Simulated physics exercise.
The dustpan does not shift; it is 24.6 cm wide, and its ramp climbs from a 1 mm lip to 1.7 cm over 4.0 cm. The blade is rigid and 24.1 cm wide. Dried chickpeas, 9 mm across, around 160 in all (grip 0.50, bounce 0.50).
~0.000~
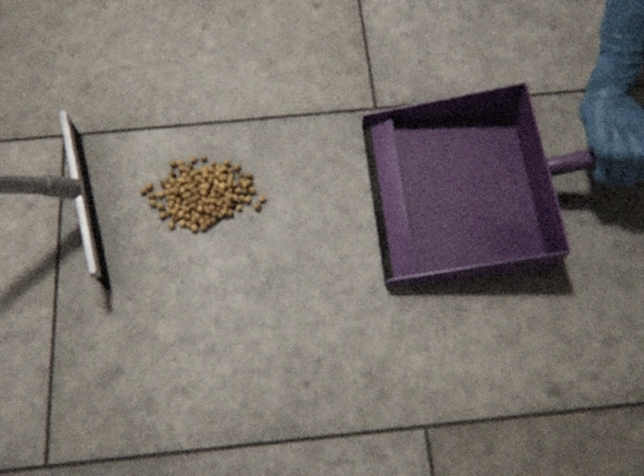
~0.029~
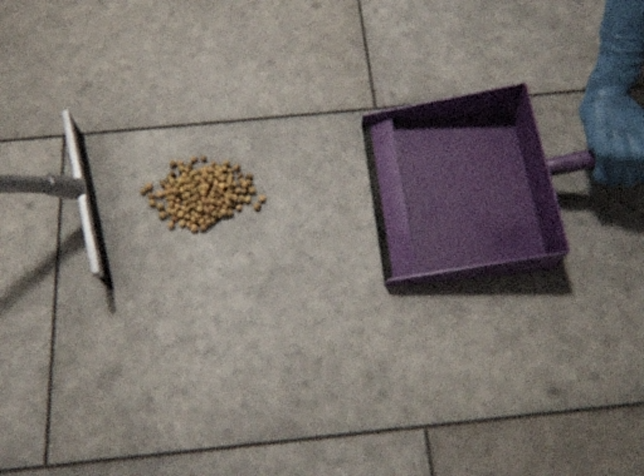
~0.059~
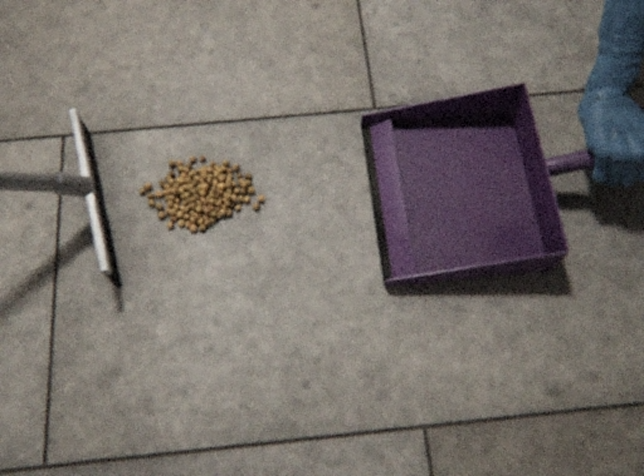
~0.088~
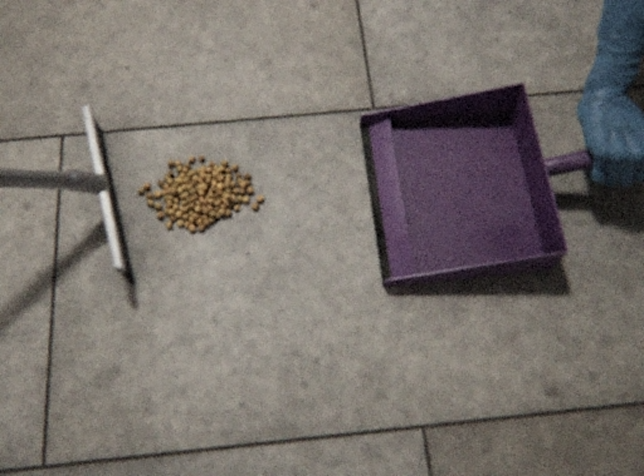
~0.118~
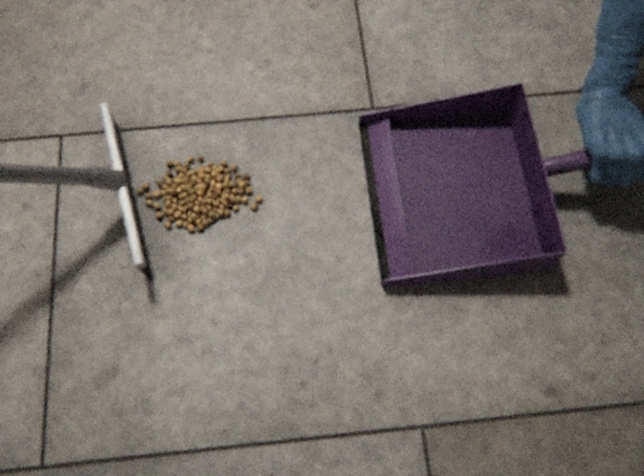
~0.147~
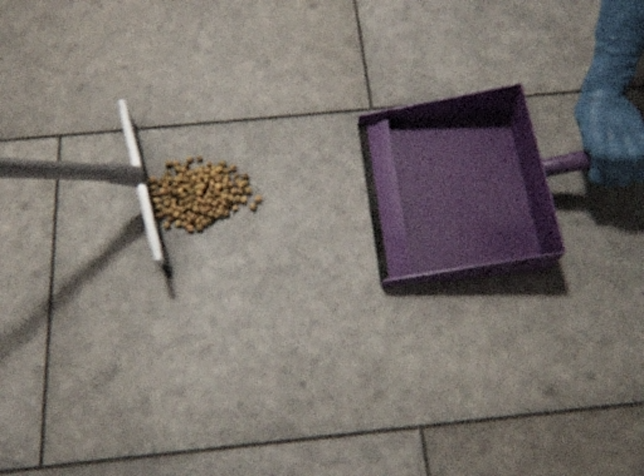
A blue-gloved hand holds a purple dustpan still while a blade slides right into dried chickpeas.
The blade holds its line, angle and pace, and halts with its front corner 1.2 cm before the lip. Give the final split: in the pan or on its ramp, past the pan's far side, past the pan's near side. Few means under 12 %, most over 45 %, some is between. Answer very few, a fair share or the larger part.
Pan a fair share, far side a fair share, near side very few.
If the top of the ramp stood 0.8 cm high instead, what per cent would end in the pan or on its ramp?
In that case some 50 per cent.
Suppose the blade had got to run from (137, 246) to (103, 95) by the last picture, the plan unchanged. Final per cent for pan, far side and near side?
Pan 5, far 55, near 0.
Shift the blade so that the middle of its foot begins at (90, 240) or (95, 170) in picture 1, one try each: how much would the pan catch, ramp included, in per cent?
About 35 and 35 per cent.
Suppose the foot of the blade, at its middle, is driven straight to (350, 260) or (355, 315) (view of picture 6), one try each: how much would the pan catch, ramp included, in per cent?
Some 20 and 10 per cent.
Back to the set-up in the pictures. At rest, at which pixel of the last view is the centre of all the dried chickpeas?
Near (367, 158).
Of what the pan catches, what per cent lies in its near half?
Roughly 20 per cent.
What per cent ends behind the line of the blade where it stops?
Roughly 0 per cent.
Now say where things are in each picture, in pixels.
Blade from (95, 274) to (66, 118), moved 0.0 cm, 0 of the pieces shifted so far; middle of the pieces at (203, 193); pan at (466, 193), in the first picture.
Blade from (98, 273) to (68, 118), moved 0.4 cm, 0 of the pieces shifted so far; middle of the pieces at (203, 193), in the second picture.
Blade from (107, 271) to (76, 116), moved 1.5 cm, 0 of the pieces shifted so far; middle of the pieces at (202, 193), in the third picture.
Blade from (121, 268) to (89, 114), moved 3.4 cm, 0 of the pieces shifted so far; middle of the pieces at (201, 193), in the fourth picture.
Blade from (140, 264) to (106, 110), moved 5.9 cm, 0 of the pieces shifted so far; middle of the pieces at (200, 193), in the fifth picture.
Blade from (160, 260) to (124, 107), moved 8.5 cm, 11 of the pieces shifted so far; middle of the pieces at (202, 192); pan at (462, 193). The blade's pace is about 0.87 m/s, heading 6 degrees away from the viewer's side, in the sixth picture.
After 0.30 s, middle of the blade 16 cm from the lip; 0 % over the lip, far side 5 %, near side 0 %.
After 0.41 s, middle of the blade 7 cm from the lip; 0 % over the lip, far side 15 %, near side 0 %.
After 0.65 s, middle of the blade 4 cm from the lip; 40 % over the lip, far side 20 %, near side 0 %.
At rest (1.2 s), pan 35 %, far side 20 %, near side 0 %, in front of the lip or behind the blade 45 %.
